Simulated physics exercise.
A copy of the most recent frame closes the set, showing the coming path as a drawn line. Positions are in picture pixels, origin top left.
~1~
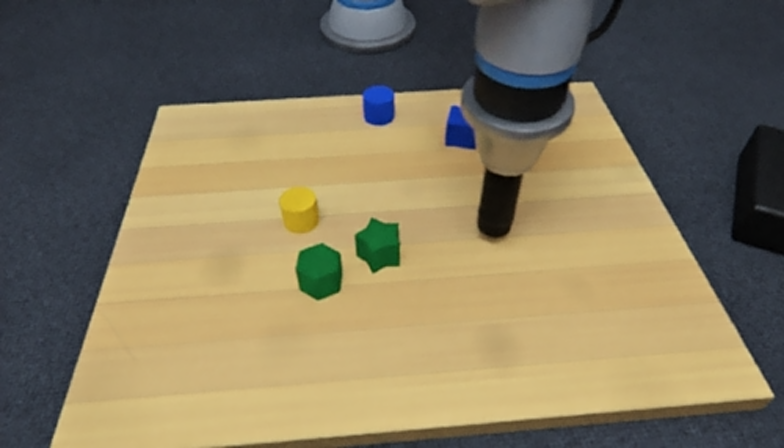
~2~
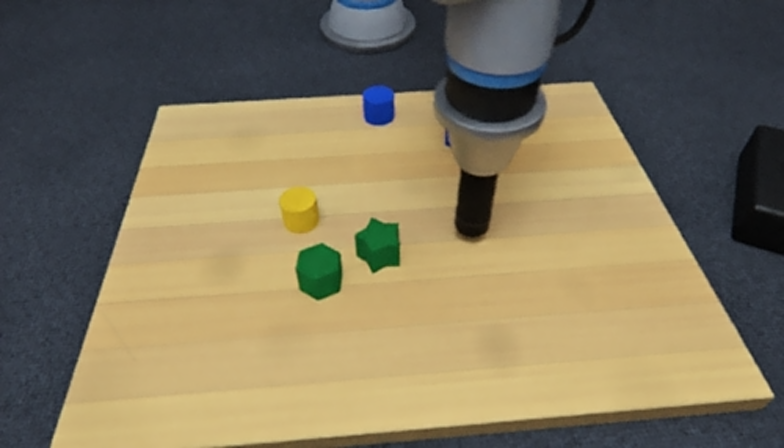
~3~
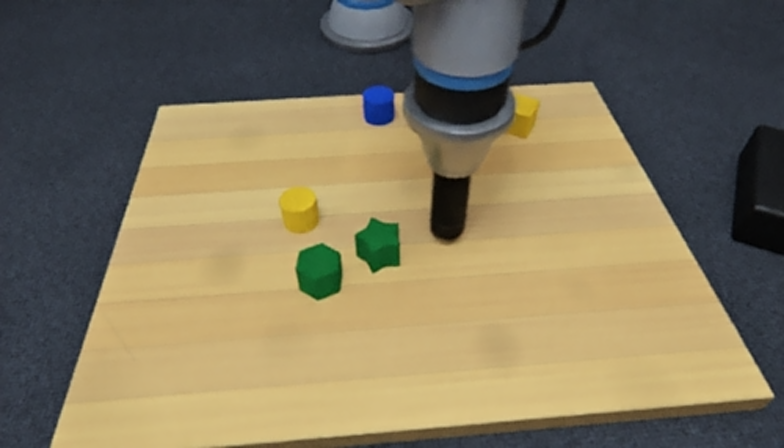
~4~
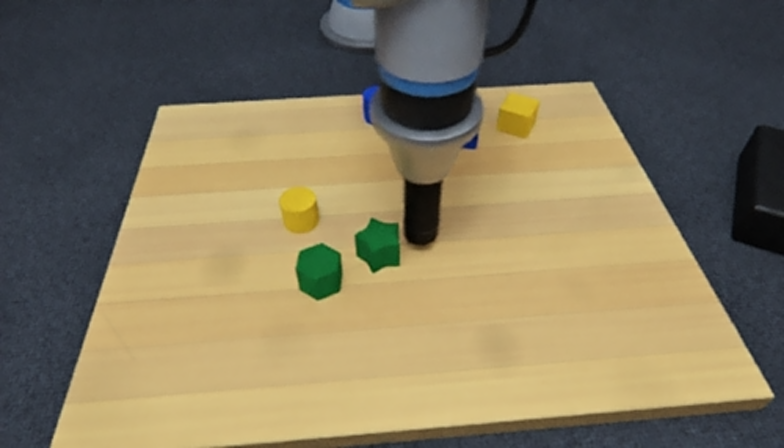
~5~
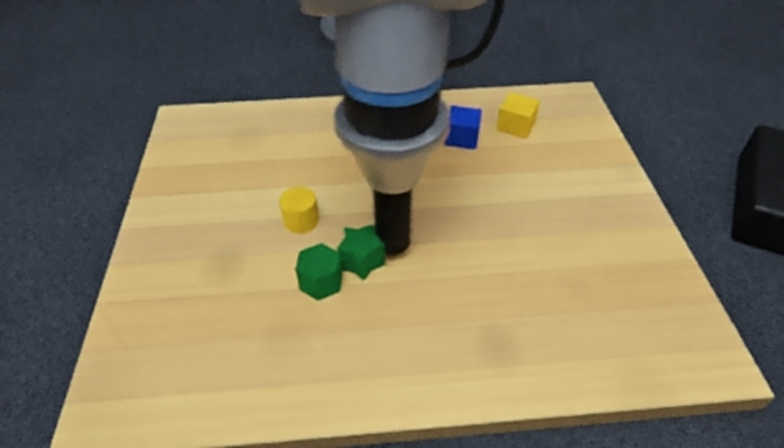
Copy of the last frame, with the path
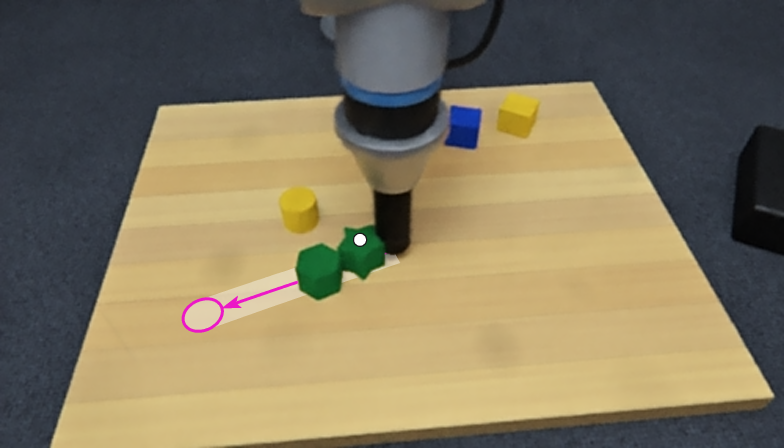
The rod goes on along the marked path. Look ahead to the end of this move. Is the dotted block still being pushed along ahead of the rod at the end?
Yes, that is what happens.
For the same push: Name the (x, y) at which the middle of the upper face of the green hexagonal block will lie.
My estimate: (193, 330).
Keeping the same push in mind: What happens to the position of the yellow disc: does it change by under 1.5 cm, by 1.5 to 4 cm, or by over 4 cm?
The distance will be below 1.5 cm.
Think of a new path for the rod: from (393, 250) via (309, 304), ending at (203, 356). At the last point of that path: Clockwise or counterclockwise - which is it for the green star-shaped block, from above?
Clockwise, looking down.
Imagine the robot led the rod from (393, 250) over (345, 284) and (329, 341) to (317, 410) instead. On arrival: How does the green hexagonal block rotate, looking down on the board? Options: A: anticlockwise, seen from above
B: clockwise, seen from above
I'll go with A - anticlockwise, seen from above.
The drawn path runs from (393, 250) to (203, 315); the dot is on the green star-shaped block.
On the path given first. One third of the way, rod (331, 263); green hexagonal block (266, 288), turned 60° anticlockwise; green star-shaped block (292, 257).
Two thirds of the way, rod (265, 284); green hexagonal block (203, 322), turned 100° anticlockwise; green star-shaped block (223, 280).
At the end, rod (199, 307); yellow disc not moved; green hexagonal block (193, 330), turned 115° anticlockwise; green star-shaped block (153, 299), turned 15° clockwise.
